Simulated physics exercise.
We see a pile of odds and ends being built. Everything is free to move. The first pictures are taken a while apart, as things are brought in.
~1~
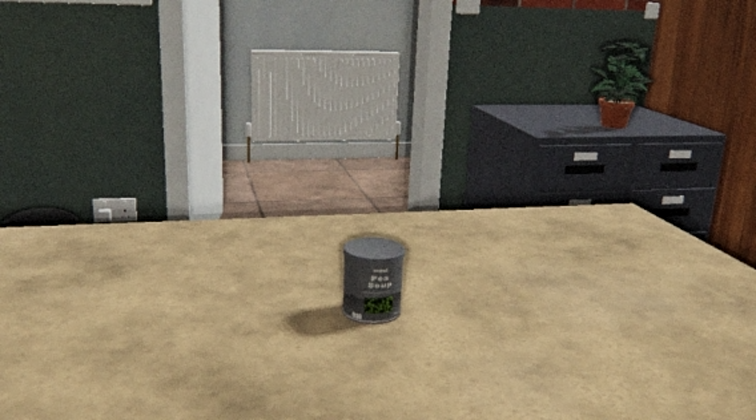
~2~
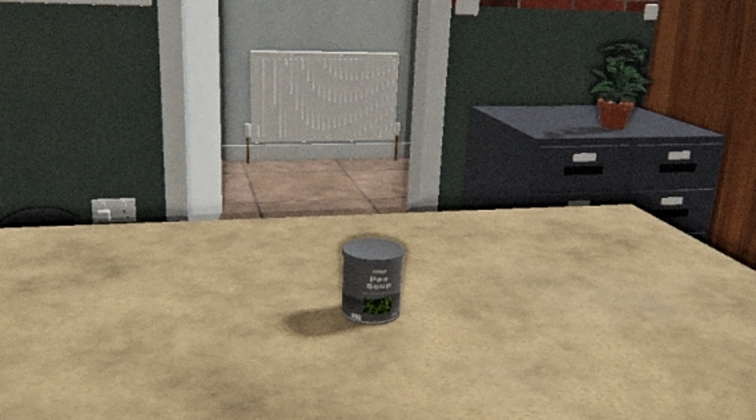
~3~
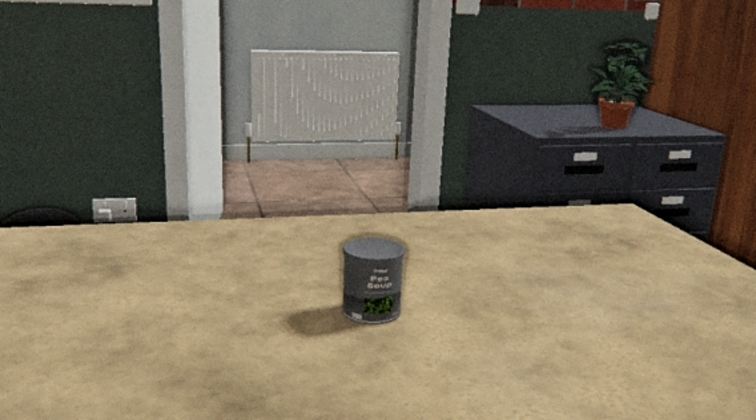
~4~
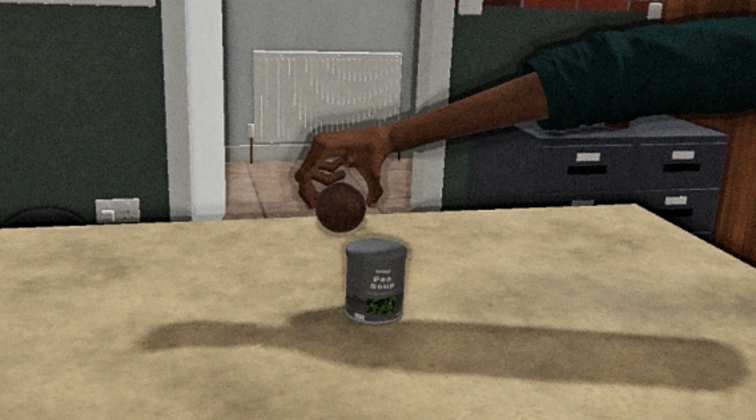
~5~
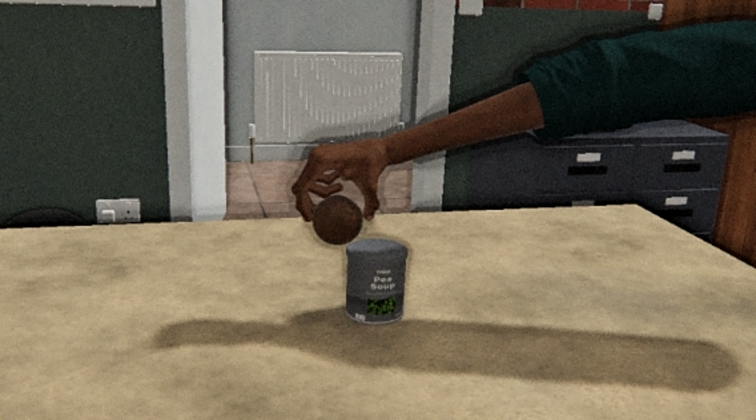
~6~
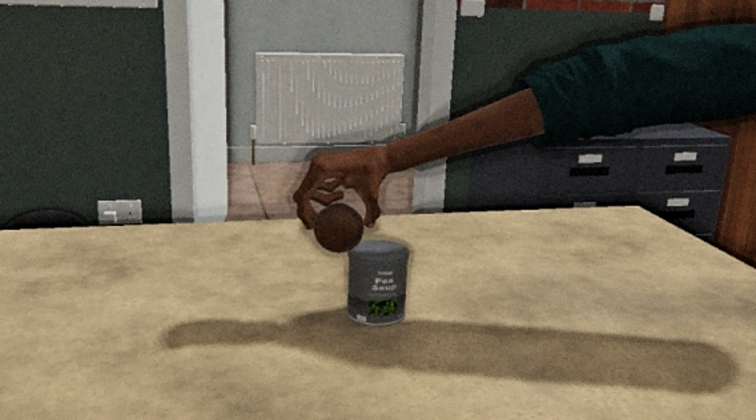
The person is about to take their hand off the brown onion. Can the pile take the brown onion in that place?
In the end the pile loses its balance.
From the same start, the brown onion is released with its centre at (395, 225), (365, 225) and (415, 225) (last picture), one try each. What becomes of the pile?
First try: It stays up; second try: It keeps its balance; third try: It comes apart.
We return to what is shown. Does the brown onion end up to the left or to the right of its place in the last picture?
It goes to the left.
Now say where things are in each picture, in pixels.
The last thing is not in view yet; grey pot (373, 280), in the first picture.
The last thing is not in view yet; grey pot (372, 281), in the second picture.
The last thing is not in view yet; grey pot (373, 280), in the third picture.
Still above its spot; brown onion (341, 208); grey pot (375, 281), in the fourth picture.
Still above its spot; brown onion (337, 220); grey pot (376, 281), in the fifth picture.
In place under the hand; brown onion (339, 228); grey pot (377, 283), in the sixth picture.
Then, 0.30 s later than the last frame, brown onion now fallen.
Then, 0.50 s later than the last frame, nothing new.
When it is over, fallen, brown onion; grey pot as before. End places, in pixels of the last picture, brown onion near (299, 297). The pile comes apart.
